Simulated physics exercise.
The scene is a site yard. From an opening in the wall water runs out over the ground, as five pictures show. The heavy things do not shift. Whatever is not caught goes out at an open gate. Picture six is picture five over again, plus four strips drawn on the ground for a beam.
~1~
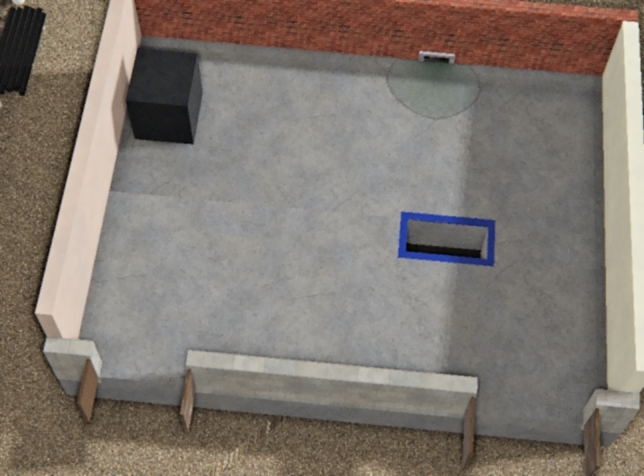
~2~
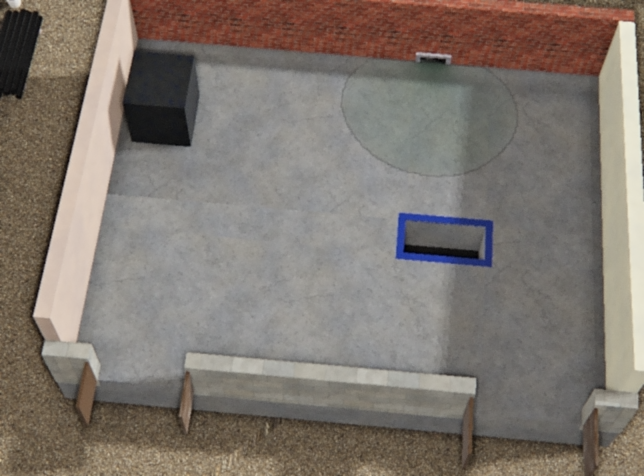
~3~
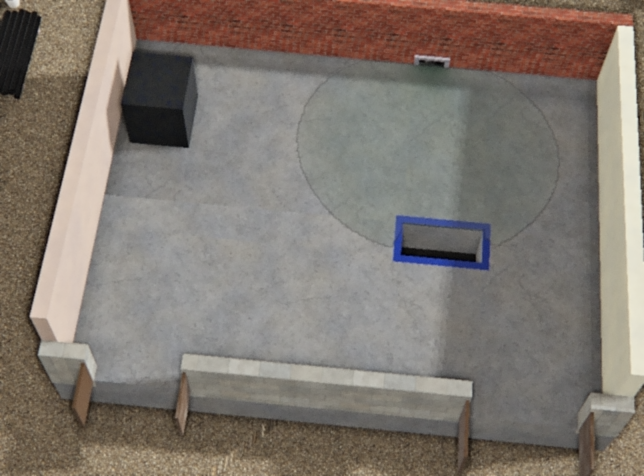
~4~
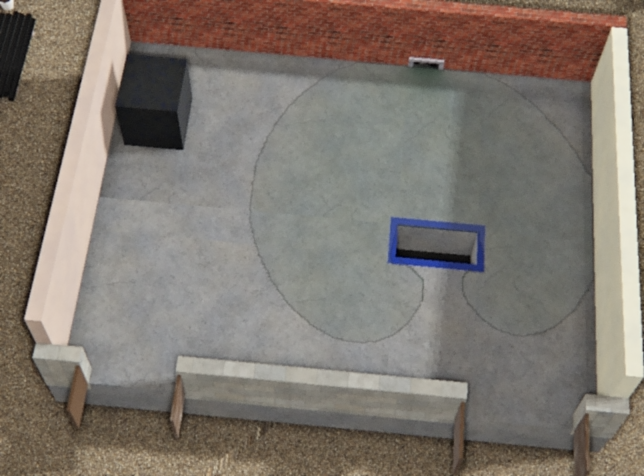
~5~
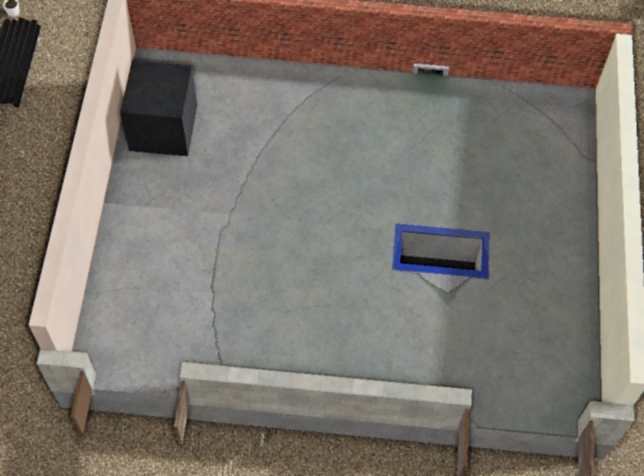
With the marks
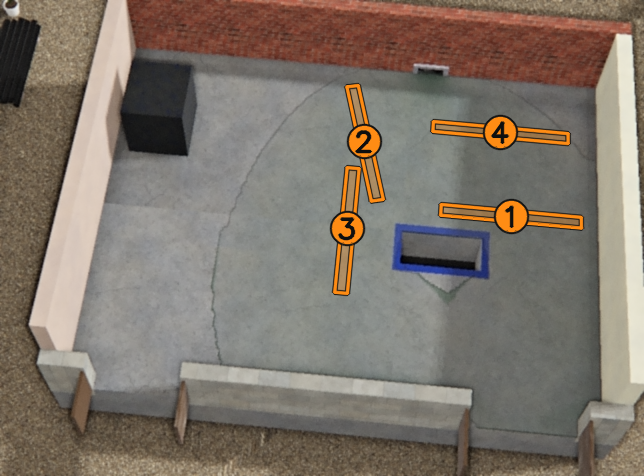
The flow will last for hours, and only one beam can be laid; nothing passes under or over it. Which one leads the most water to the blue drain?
The best position is 2.
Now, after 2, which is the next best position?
3 it is.
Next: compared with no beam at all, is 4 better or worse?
Position 4 is worse.
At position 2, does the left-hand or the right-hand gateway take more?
The right gate.
On the marked copy, 1 from (440, 209) to (581, 222); 2 from (352, 86) to (377, 200); 3 from (341, 292) to (353, 168); 4 from (433, 126) to (568, 138).
If 1 is chosen, about 17 % of the stream goes into the blue drain, about 82 % out by the gates.
If 2 is chosen, about 60 % of the stream goes into the blue drain, about 39 % out by the gates.
If 3 is chosen, about 34 % of the stream goes into the blue drain, about 65 % out by the gates.
If 4 is chosen, about 16 % of the stream goes into the blue drain, about 84 % out by the gates.
